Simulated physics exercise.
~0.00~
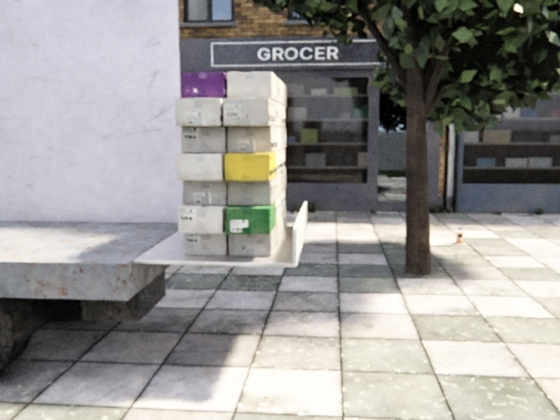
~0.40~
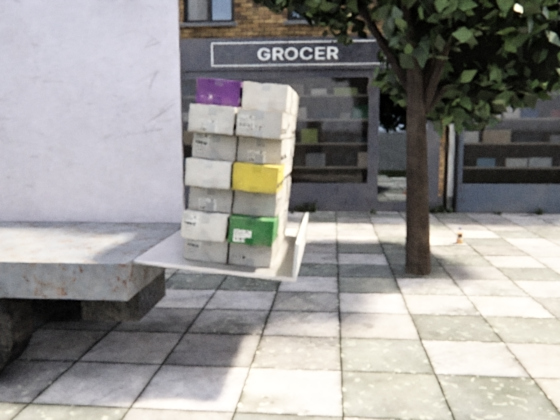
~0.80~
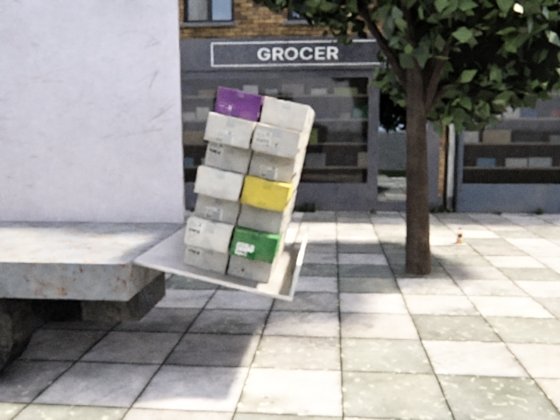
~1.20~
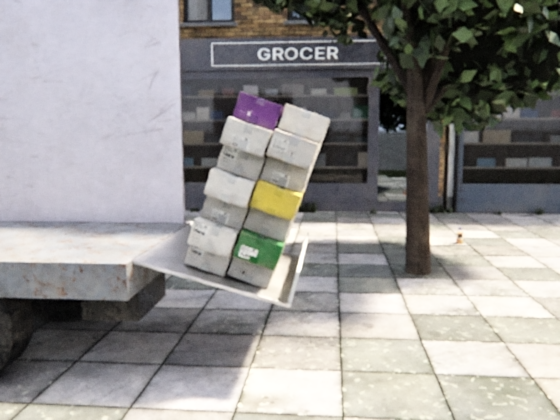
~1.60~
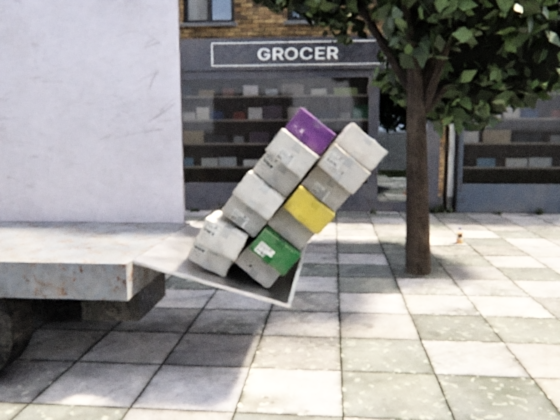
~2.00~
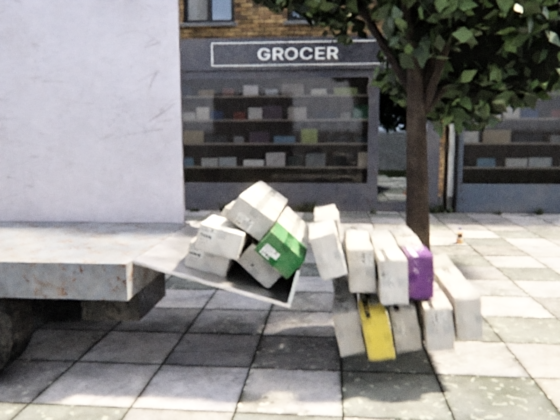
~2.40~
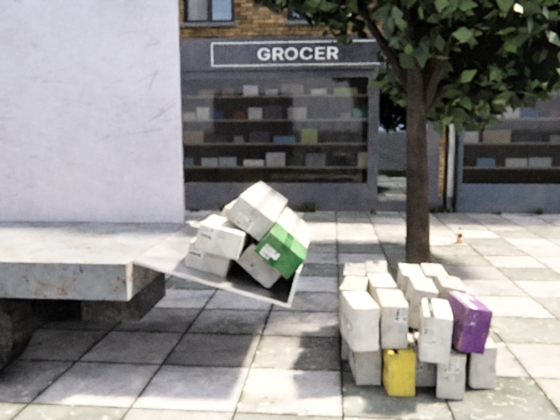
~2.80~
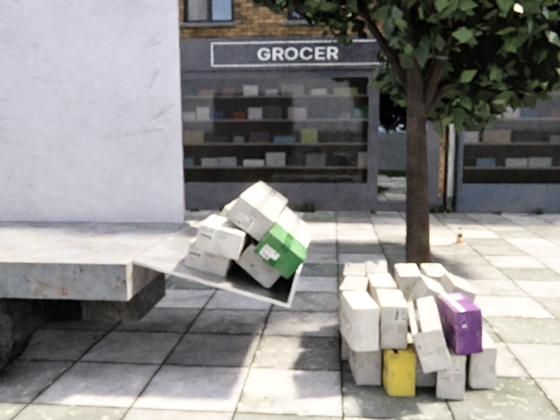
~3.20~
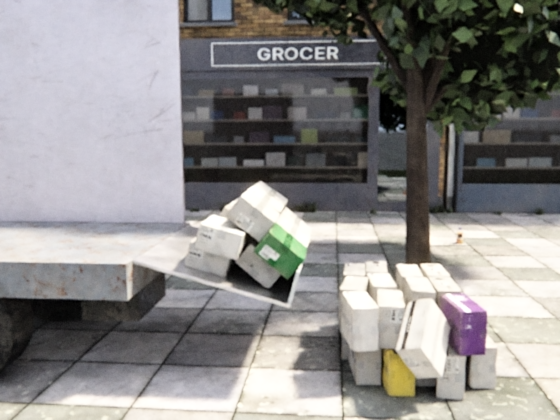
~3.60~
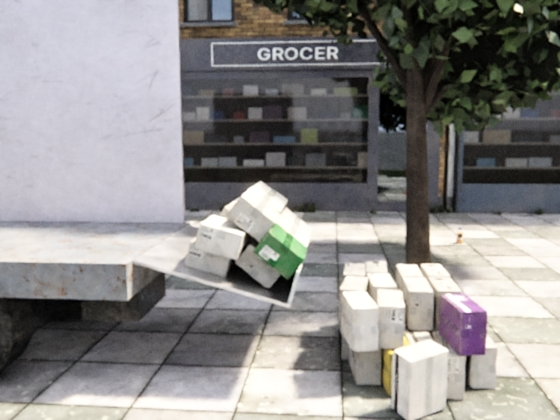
The lorry's tail lift tilted down to the right, and the tall stack of parcels leaned over and toppled, most of them, including the purple and yellow ones, tumbling onto the paving while the green parcel stayed aboard in a small, slanted heap.
